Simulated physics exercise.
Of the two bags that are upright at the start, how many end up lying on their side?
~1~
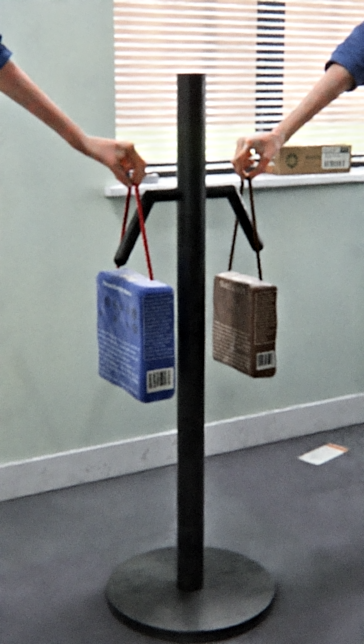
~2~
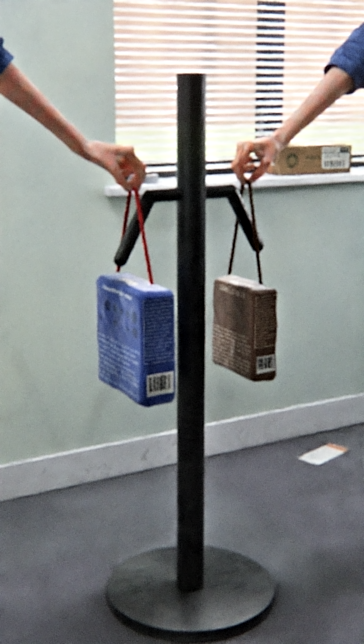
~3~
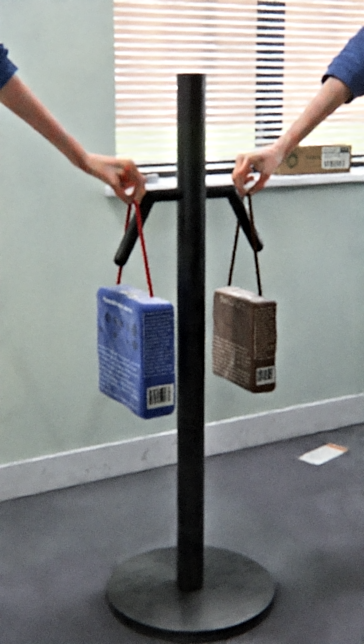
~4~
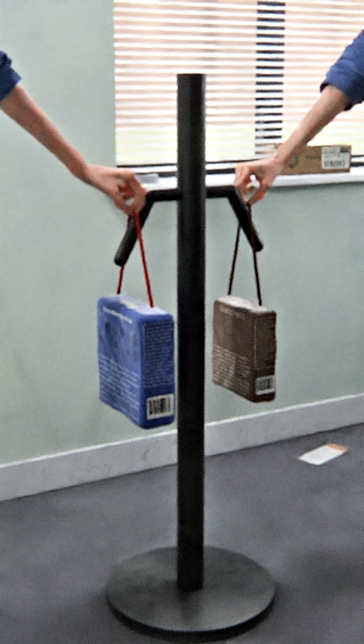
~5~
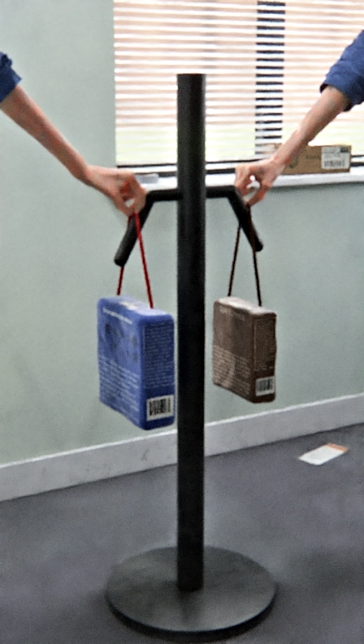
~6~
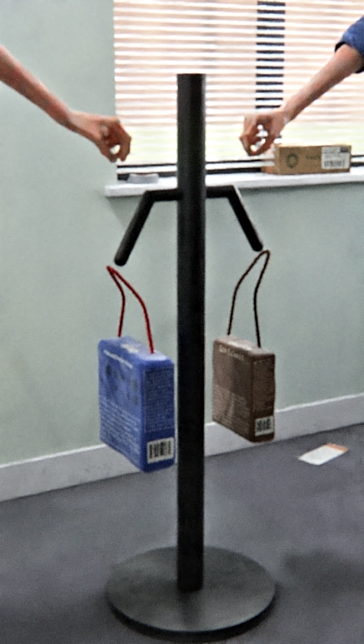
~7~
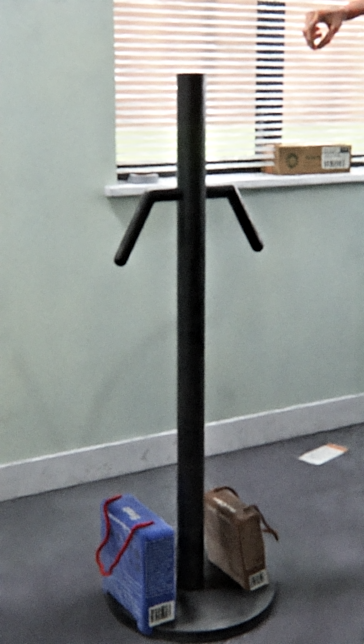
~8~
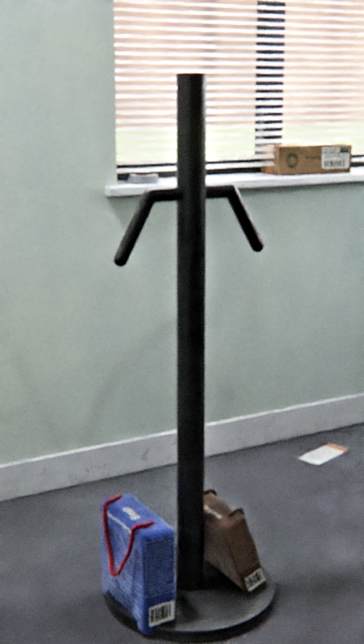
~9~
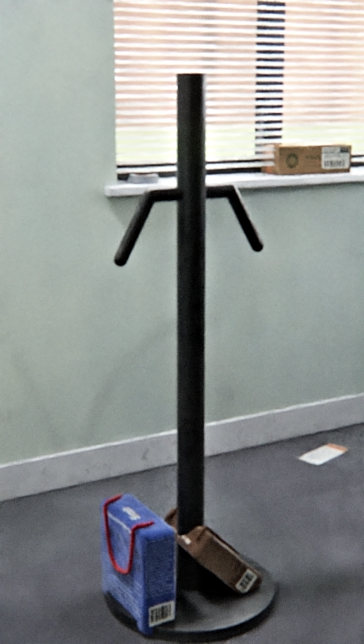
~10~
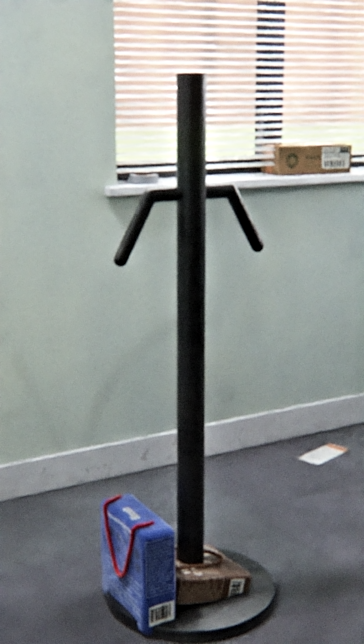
One of them does. The brown bag ends up on its side, while the blue bag stays upright.
In the video, two hands lower a blue bag and a brown bag by their loops beside the pegs of a black post, then let go. Both bags fall to the base, where the blue one stays upright and the brown one leans, then topples onto its side.
